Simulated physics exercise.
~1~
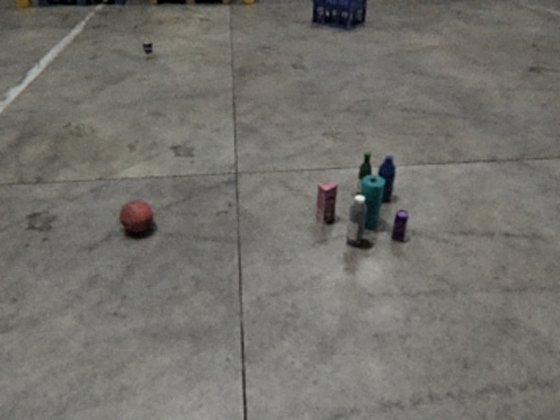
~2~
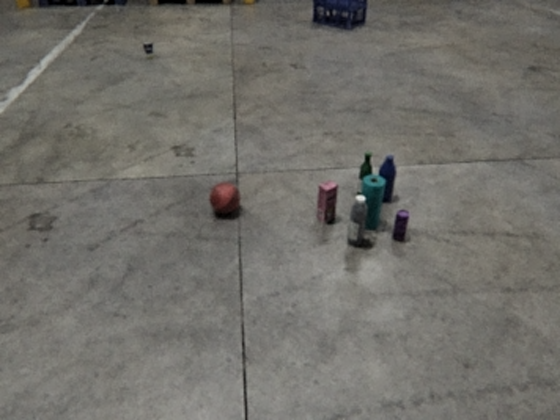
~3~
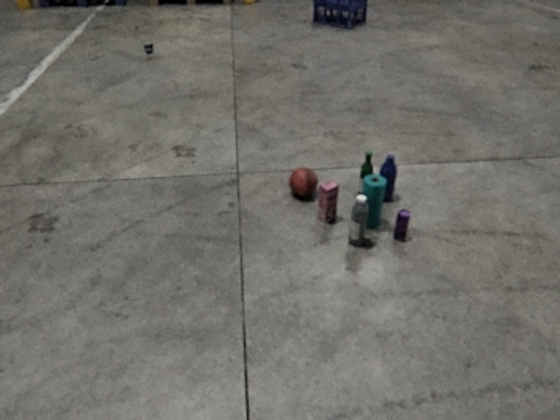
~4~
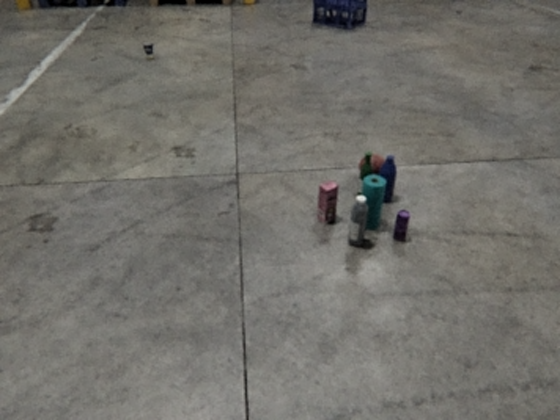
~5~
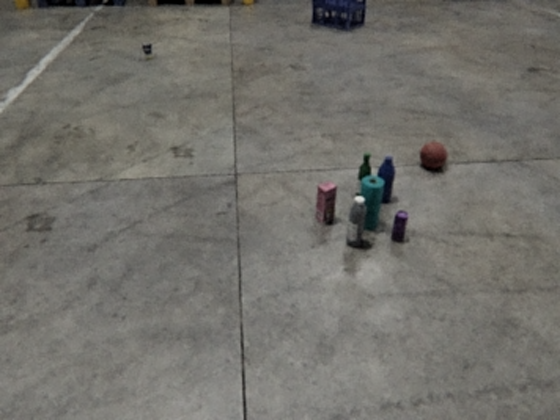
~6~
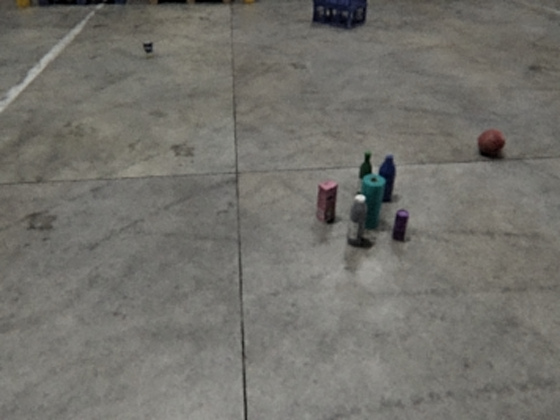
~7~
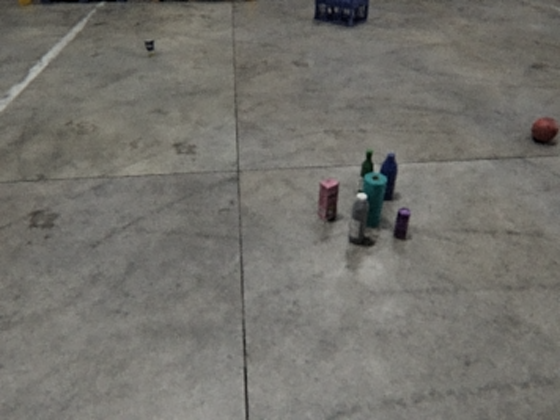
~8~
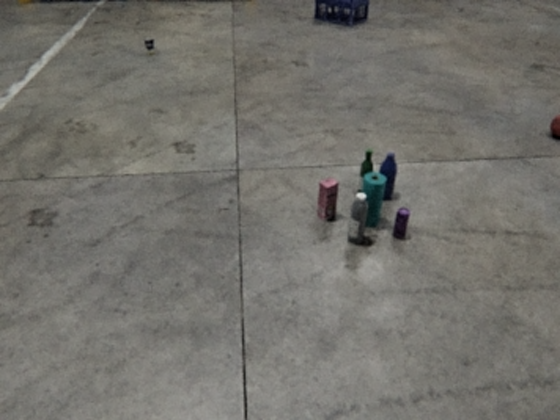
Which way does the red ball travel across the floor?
The red ball rolls to the right, going from the left side of the floor, behind the group of standing objects, to the right edge of the view.
